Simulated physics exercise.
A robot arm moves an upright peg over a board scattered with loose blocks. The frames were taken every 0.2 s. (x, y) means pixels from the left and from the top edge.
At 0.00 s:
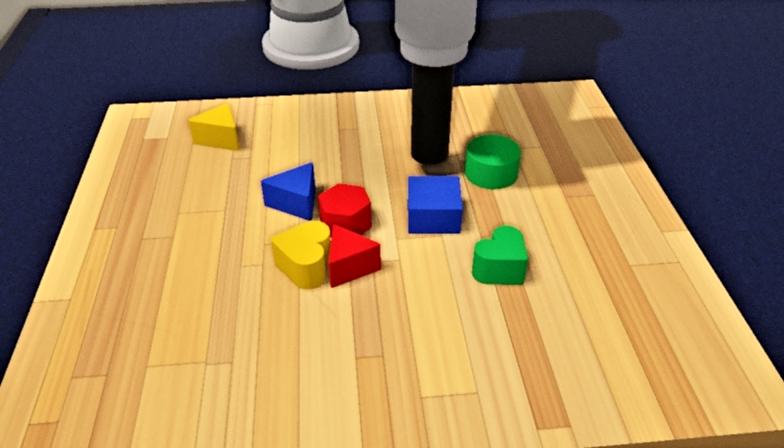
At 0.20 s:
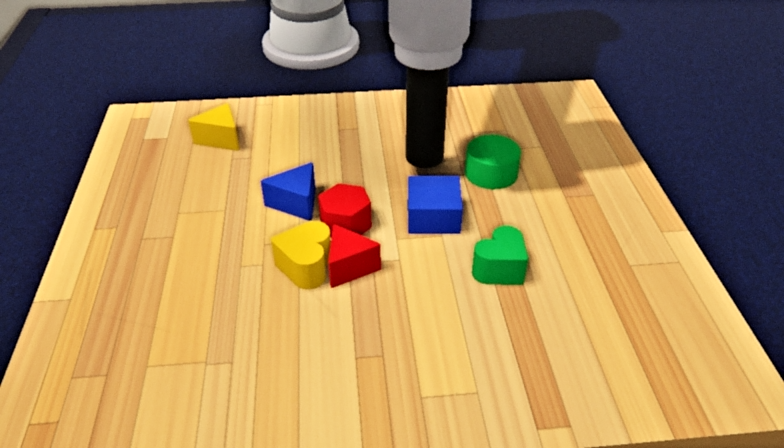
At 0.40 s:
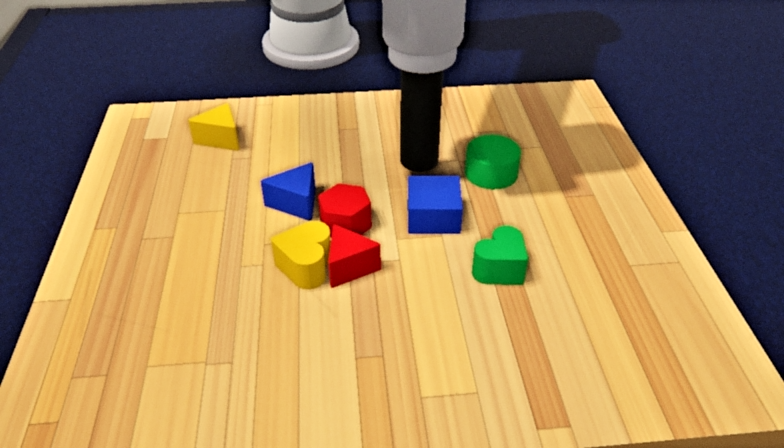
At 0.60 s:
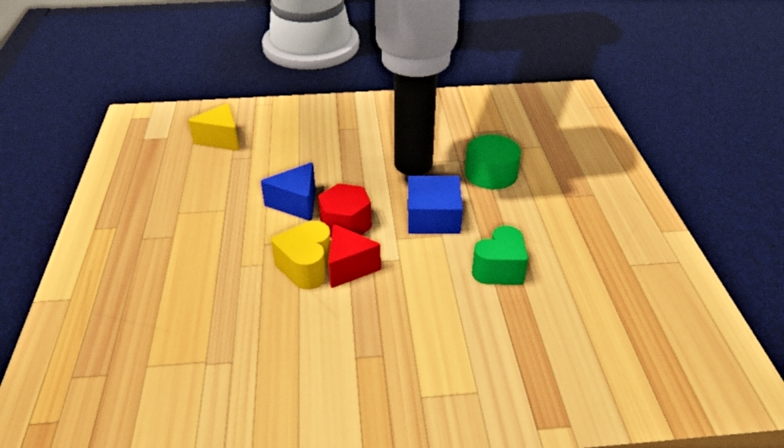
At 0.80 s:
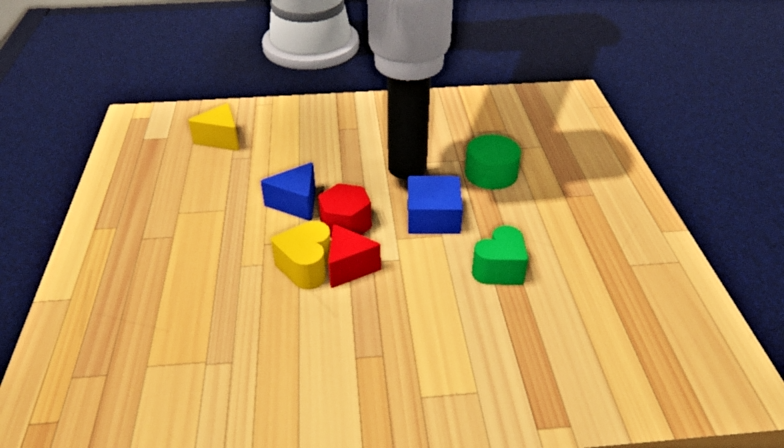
Robot arm sliding a black upright peg slightly left behind a blue block, while the coloured blocks on the wooden board stay still.
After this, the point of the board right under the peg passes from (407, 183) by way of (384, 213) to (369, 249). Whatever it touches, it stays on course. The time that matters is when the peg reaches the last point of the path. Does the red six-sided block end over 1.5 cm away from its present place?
That would be a yes.
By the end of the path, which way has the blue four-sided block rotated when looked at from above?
In a top view, it turns counterclockwise.
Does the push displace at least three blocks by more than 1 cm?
No, it doesn't check out.
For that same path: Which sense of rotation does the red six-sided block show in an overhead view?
Clockwise.
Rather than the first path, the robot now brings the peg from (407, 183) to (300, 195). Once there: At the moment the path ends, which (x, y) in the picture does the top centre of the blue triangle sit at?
I think it will end close to (267, 187).
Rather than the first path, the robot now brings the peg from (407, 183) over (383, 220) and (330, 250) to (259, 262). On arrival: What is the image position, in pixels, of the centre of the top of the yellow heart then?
Put as a pixel place, it's (253, 266).
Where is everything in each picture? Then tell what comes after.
Tip of the peg at (430, 154), middles of tops, yellow heart at (304, 241), red six-sided block at (344, 198), red triangle at (348, 243), blue four-sided block at (435, 191), in the first frame.
Peg at (425, 158), nothing pushed, in the second frame.
Peg at (419, 161), nothing pushed, in the third frame.
Peg at (414, 165), nothing pushed, in the fourth frame.
Peg at (407, 168), yellow heart at (304, 241), red six-sided block at (344, 198), red triangle at (348, 243), blue four-sided block at (435, 191), in the fifth frame.
The first path, step by step. Halfway along, peg at (383, 198); red six-sided block at (341, 200); blue four-sided block at (432, 200), turned 45° anticlockwise.
At the end, peg at (369, 235); yellow heart at (298, 244); red six-sided block at (325, 208), turned 25° clockwise; red triangle at (346, 246); blue four-sided block at (432, 204), turned 60° anticlockwise.
